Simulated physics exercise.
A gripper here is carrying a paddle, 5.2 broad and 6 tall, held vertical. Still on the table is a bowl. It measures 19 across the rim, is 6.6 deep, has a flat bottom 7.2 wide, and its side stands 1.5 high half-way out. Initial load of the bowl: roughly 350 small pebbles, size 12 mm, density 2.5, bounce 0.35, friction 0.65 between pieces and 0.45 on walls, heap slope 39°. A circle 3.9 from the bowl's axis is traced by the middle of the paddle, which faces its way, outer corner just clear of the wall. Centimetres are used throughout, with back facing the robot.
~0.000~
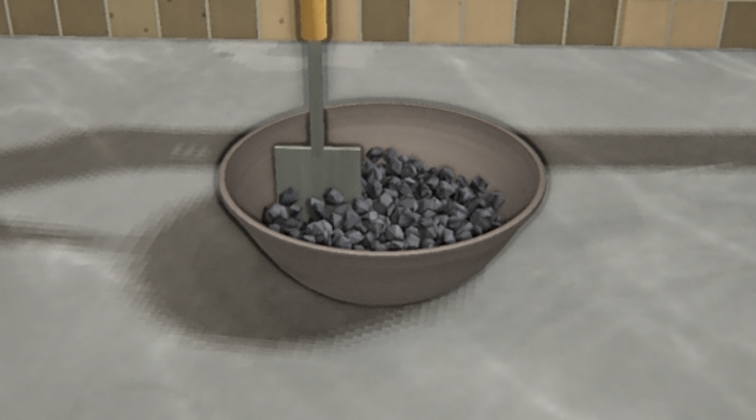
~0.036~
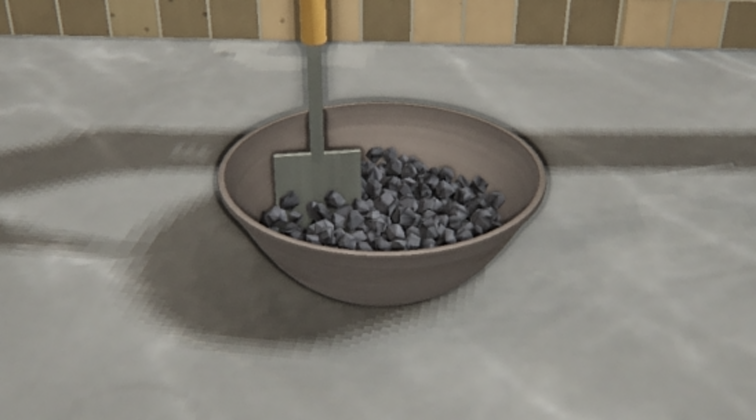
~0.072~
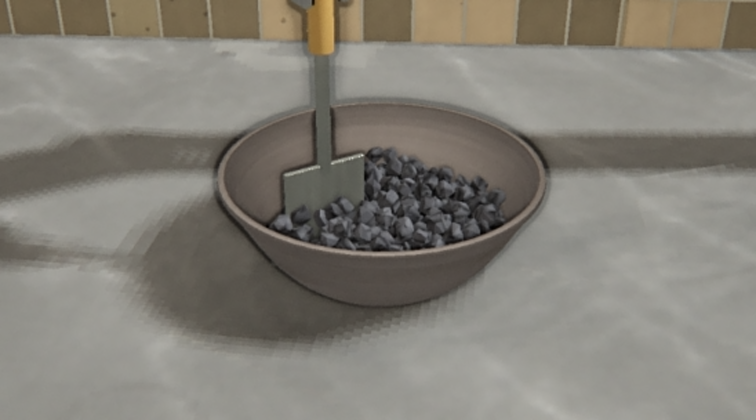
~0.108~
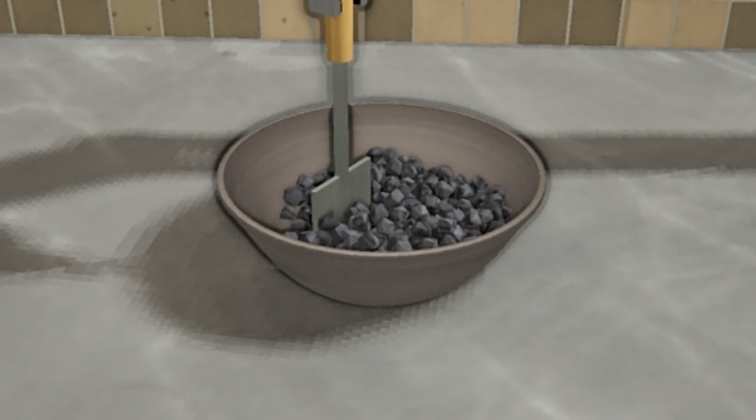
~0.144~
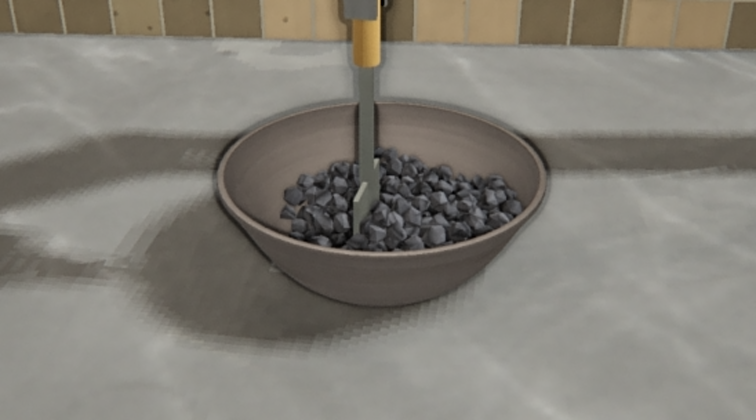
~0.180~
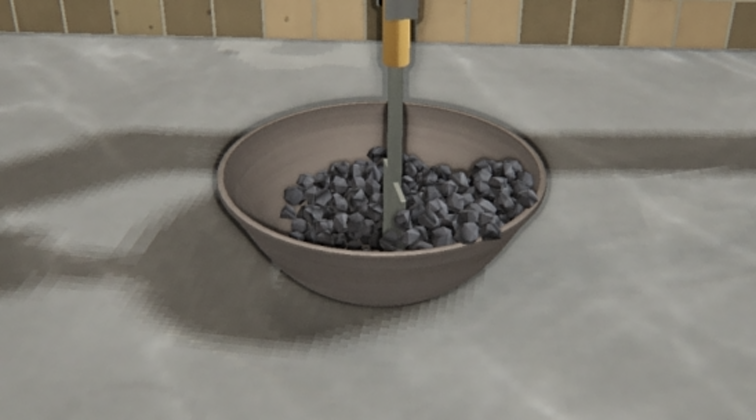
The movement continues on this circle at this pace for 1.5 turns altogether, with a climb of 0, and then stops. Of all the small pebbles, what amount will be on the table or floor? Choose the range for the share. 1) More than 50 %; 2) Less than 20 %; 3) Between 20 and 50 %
Between 20 and 50 %.
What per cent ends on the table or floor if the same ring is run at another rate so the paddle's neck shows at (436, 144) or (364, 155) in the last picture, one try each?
About 50 per cent, then about 25 per cent.
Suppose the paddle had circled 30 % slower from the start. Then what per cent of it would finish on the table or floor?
Estimated share: Near 25 %.
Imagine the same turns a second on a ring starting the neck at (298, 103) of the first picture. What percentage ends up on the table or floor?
Roughly 35 per cent.
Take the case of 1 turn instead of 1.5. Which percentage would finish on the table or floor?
It would be near 20 per cent.
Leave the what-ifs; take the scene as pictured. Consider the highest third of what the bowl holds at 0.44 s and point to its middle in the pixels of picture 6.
The upper third is centred close to (344, 130).
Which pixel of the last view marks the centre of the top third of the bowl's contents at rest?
(457, 171).
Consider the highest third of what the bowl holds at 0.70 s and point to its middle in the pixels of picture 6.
In the final view it lies at about (420, 235).
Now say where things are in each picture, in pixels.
The first picture shows the paddle neck at (317, 125), 0° round; upper third of the load around (390, 209), from x 270 to 495, top at y 155; 353 in the bowl.
The second picture shows the paddle neck at (317, 130), 11° round; upper third of the load around (388, 215), from x 265 to 495, top at y 155.
The third picture shows the paddle neck at (324, 141), 34° round; upper third of the load around (388, 221), from x 270 to 495, top at y 155.
The fourth picture shows the paddle neck at (341, 150), 57° round; upper third of the load around (403, 225), from x 285 to 500, top at y 155.
The fifth picture shows the paddle neck at (367, 155), 80° round; upper third of the load around (425, 221), from x 290 to 510, top at y 155.
The sixth picture shows the paddle neck at (395, 155), 104° round; upper third of the load around (462, 208), from x 290 to 525, top at y 155; 351 in the bowl, 2 in flight or on the tool.
After 0.44 s, 273° round, highest piece 10 above the table; 299 in the bowl, 38 on the table or floor, 16 in flight or on the tool.
After 0.70 s, 82° round, highest piece 10 above the table; 262 in the bowl, 78 on the table or floor, 13 in flight or on the tool.
After 1.03 s, 180° round, highest piece 7 above the table; 231 in the bowl, 122 on the table or floor.
After 1.73 s, 180° round, highest piece 7 above the table; 231 in the bowl, 122 on the table or floor.
In the end, 231 in the bowl, 122 on the table or floor. That is 35 % on the table or floor.
